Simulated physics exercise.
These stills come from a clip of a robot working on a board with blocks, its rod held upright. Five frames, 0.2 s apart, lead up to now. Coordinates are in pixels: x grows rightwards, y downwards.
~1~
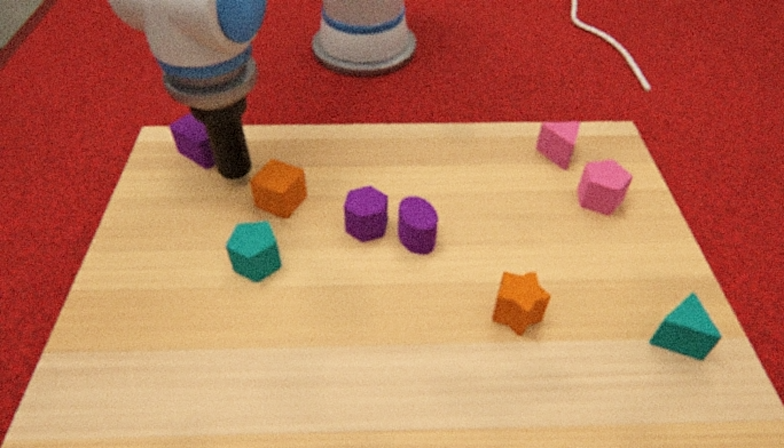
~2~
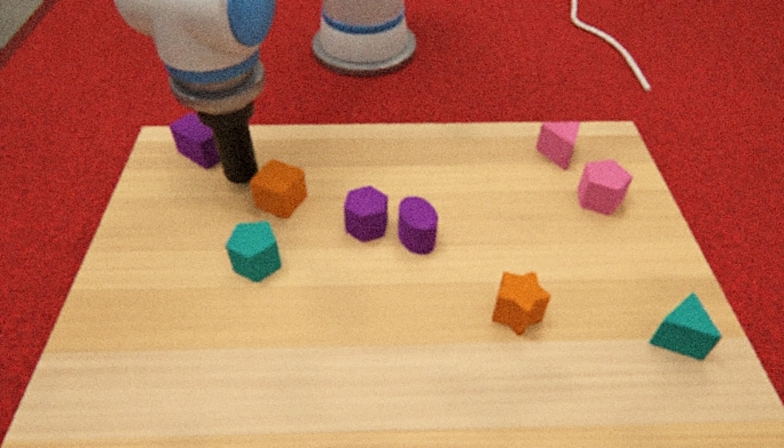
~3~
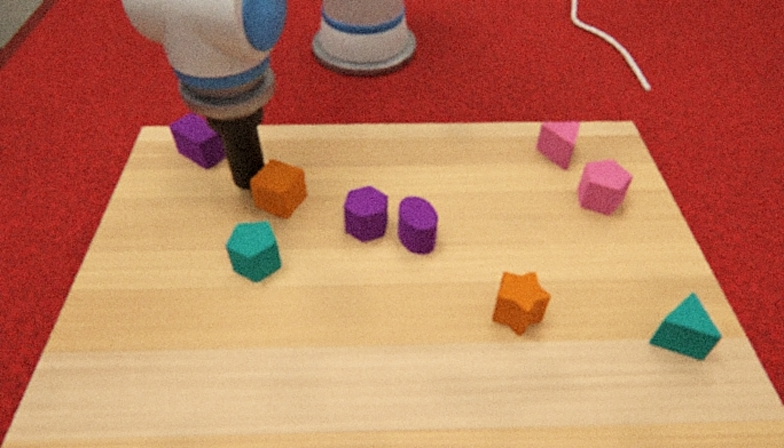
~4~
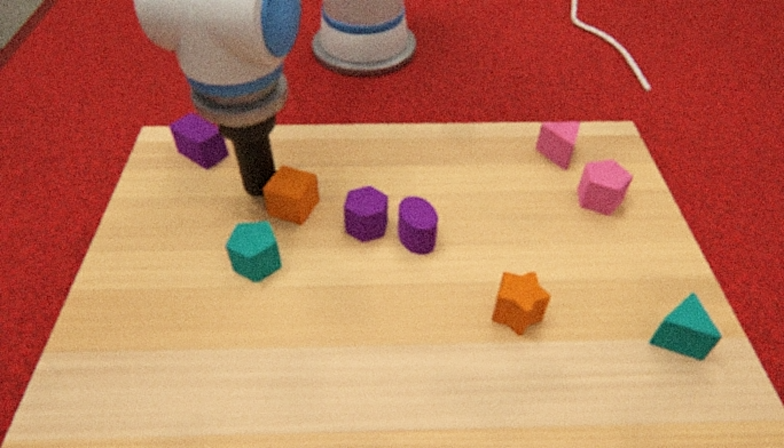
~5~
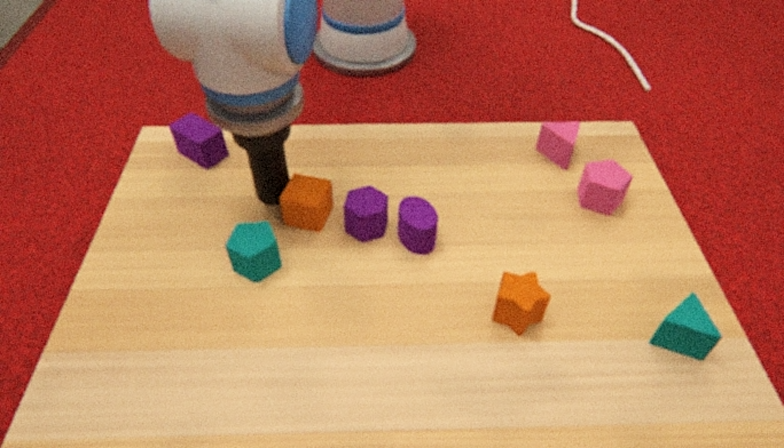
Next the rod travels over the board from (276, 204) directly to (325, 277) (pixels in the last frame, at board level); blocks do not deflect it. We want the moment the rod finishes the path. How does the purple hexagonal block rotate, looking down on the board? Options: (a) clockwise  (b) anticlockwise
The correct letter is b.
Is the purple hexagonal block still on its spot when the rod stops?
Going by the path, no.
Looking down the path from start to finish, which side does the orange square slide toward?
Shifts left.
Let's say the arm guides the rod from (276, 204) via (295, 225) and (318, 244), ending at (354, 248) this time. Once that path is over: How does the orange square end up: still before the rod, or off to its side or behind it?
It will keep going ahead of the rod.
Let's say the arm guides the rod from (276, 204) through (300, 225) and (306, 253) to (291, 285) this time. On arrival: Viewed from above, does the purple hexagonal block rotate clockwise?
In short: No.
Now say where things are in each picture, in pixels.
The first frame shows rod tip at (235, 169); block tops, turquoise pentagonal block at (251, 237); orange square at (277, 175); purple hexagonal block at (366, 200); purple oval block at (418, 211).
The second frame shows rod at (242, 174); blocks unchanged.
The third frame shows rod at (250, 179); blocks unchanged.
The fourth frame shows rod at (261, 186); orange square at (290, 181).
The fifth frame shows rod at (274, 195); turquoise pentagonal block at (251, 237); orange square at (305, 189); purple hexagonal block at (366, 200); purple oval block at (418, 211).
The first path, step by step. One third of the way, rod at (290, 217); orange square at (327, 202), turned 20° anticlockwise; purple hexagonal block at (370, 200).
Two thirds of the way, rod at (306, 241); orange square at (345, 215), turned 45° anticlockwise; purple hexagonal block at (383, 200), turned 40° anticlockwise; purple oval block at (423, 210), turned 15° clockwise.
At the end, rod at (324, 267); turquoise pentagonal block in place; orange square at (346, 216), turned 45° anticlockwise; purple hexagonal block at (383, 200), turned 40° anticlockwise; purple oval block at (423, 210), turned 15° clockwise.
